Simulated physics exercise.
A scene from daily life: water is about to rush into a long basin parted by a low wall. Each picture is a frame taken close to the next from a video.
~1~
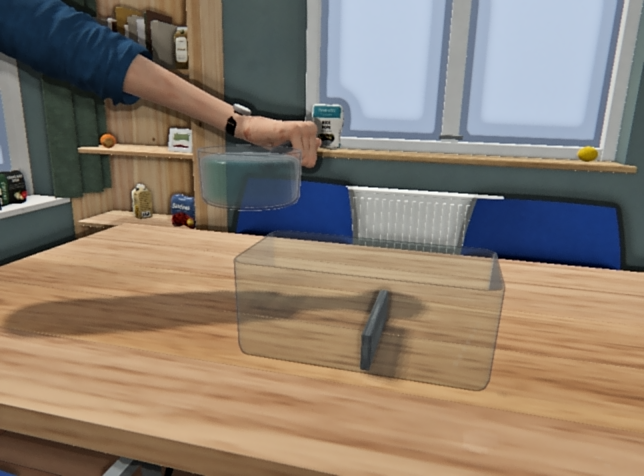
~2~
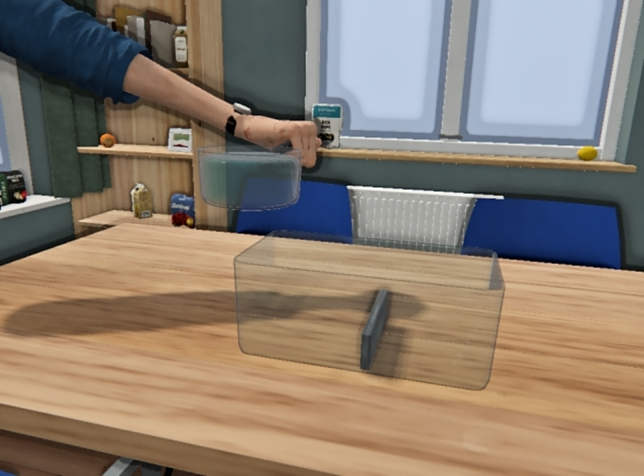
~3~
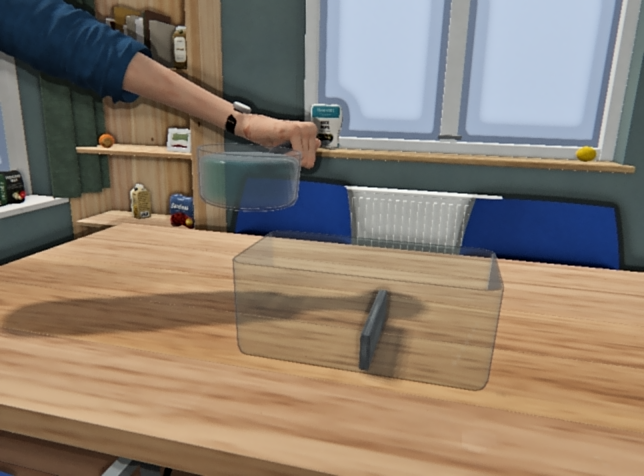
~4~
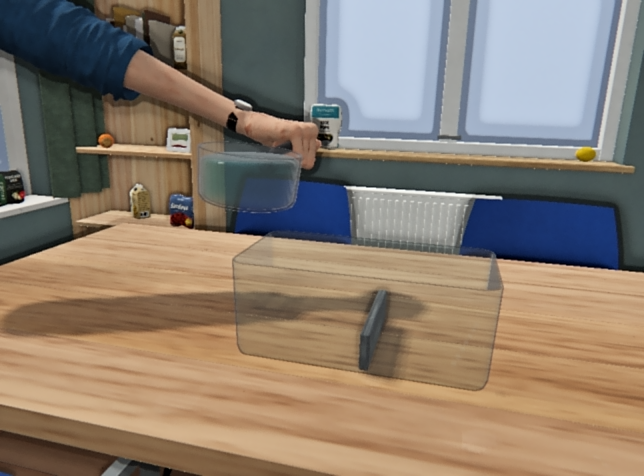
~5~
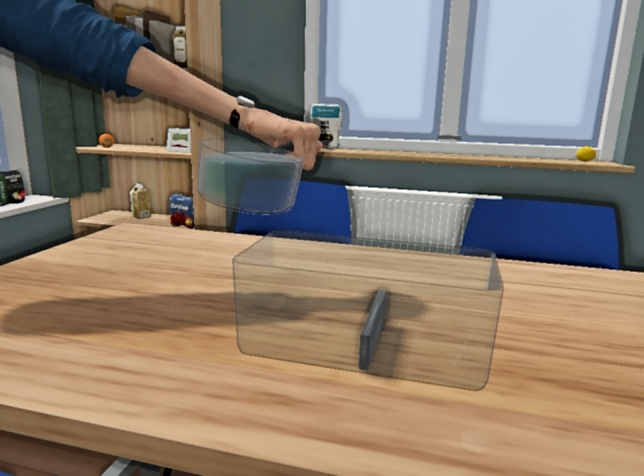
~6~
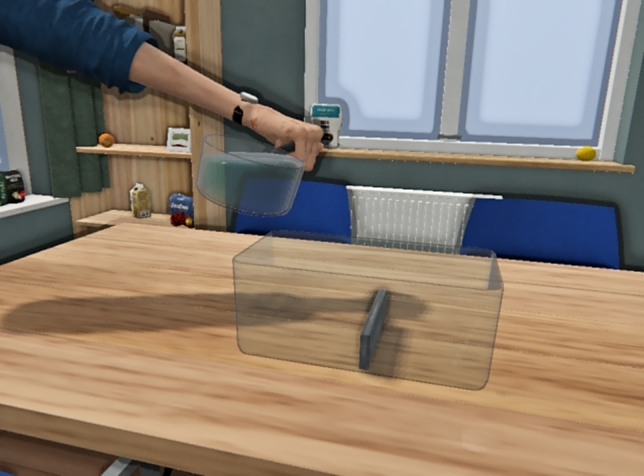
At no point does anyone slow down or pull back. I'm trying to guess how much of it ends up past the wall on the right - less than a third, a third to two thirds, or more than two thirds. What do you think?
I'd say less than a third.
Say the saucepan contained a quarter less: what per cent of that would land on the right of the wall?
Near 5 %.
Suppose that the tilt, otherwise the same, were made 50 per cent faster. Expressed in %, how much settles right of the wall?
Roughly 5 in a hundred.
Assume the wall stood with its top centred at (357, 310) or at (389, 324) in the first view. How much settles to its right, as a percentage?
It would come to roughly 15 per cent the first time and roughly 15 per cent the second.
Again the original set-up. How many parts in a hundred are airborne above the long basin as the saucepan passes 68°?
About 25 per cent.
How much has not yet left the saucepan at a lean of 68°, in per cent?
Roughly 50 %.
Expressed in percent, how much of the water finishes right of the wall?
I'd put it near 5 per cent.
A moment on, the saucepan is tipped part way and 48 per cent is still to pour, 25 is left of the wall and 0 right of it.
Next, the saucepan is tipped on its side and 9 per cent is still to pour, 84 is left of the wall and 2 right of it.
Then the saucepan is tipped right over and 1 per cent is still to pour, 96 is left of the wall and 3 right of it.
Later the saucepan is tipped right over and 0 per cent is still to pour, 97 is left of the wall and 3 right of it.
In the end 97 per cent lies left of the wall, 3 right of it and 0 outside.
